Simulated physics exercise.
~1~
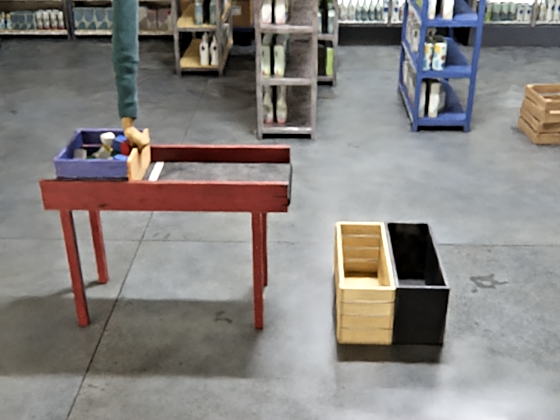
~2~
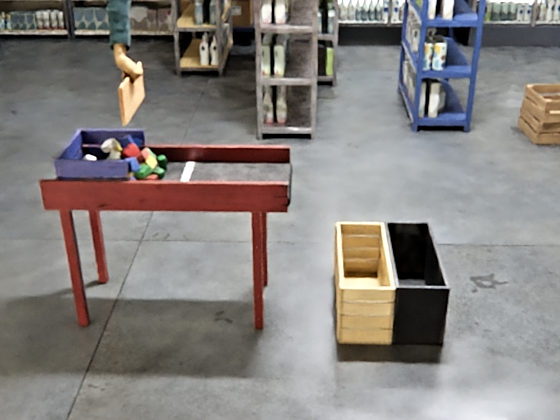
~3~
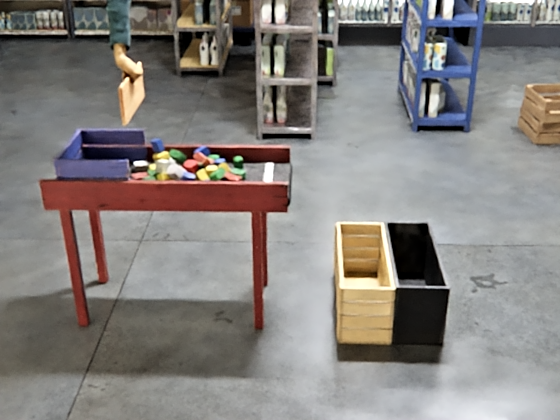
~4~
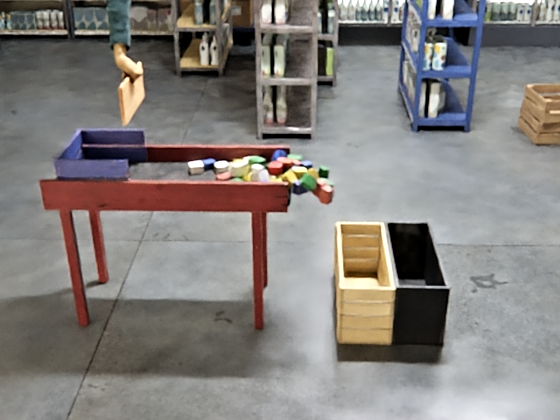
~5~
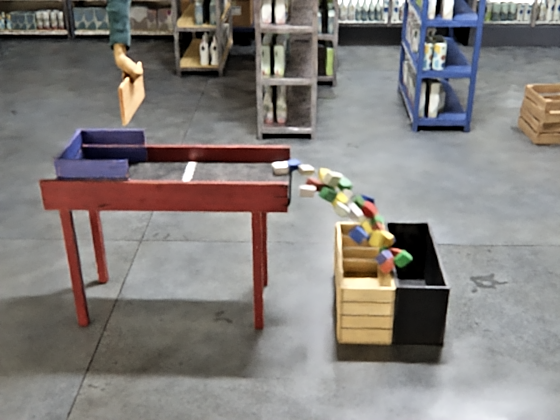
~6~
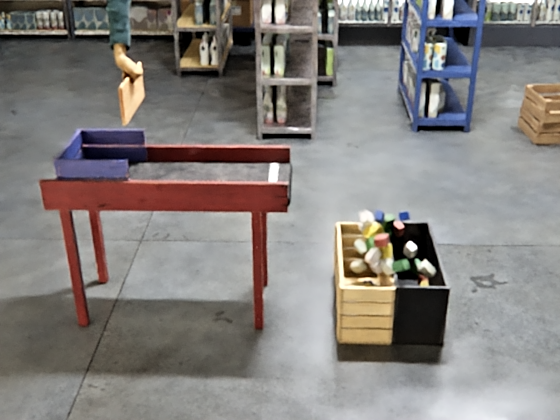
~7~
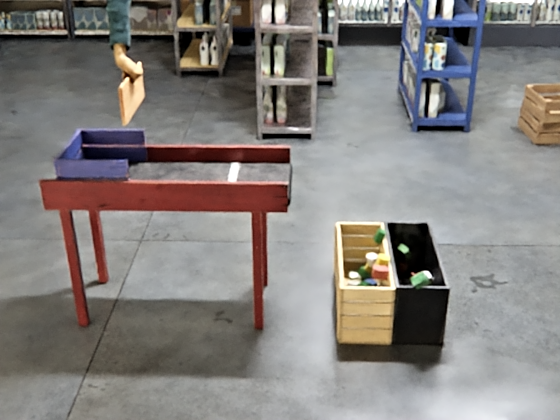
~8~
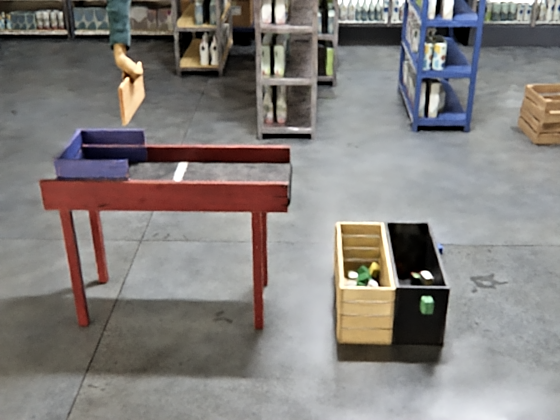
In a warehouse with shelves at the back, a hand lifted a gate and colourful toy bricks slid right along a red-sided conveyor, poured off its end and tumbled into the wooden and black bins, with a green one finally by the black bin's front.
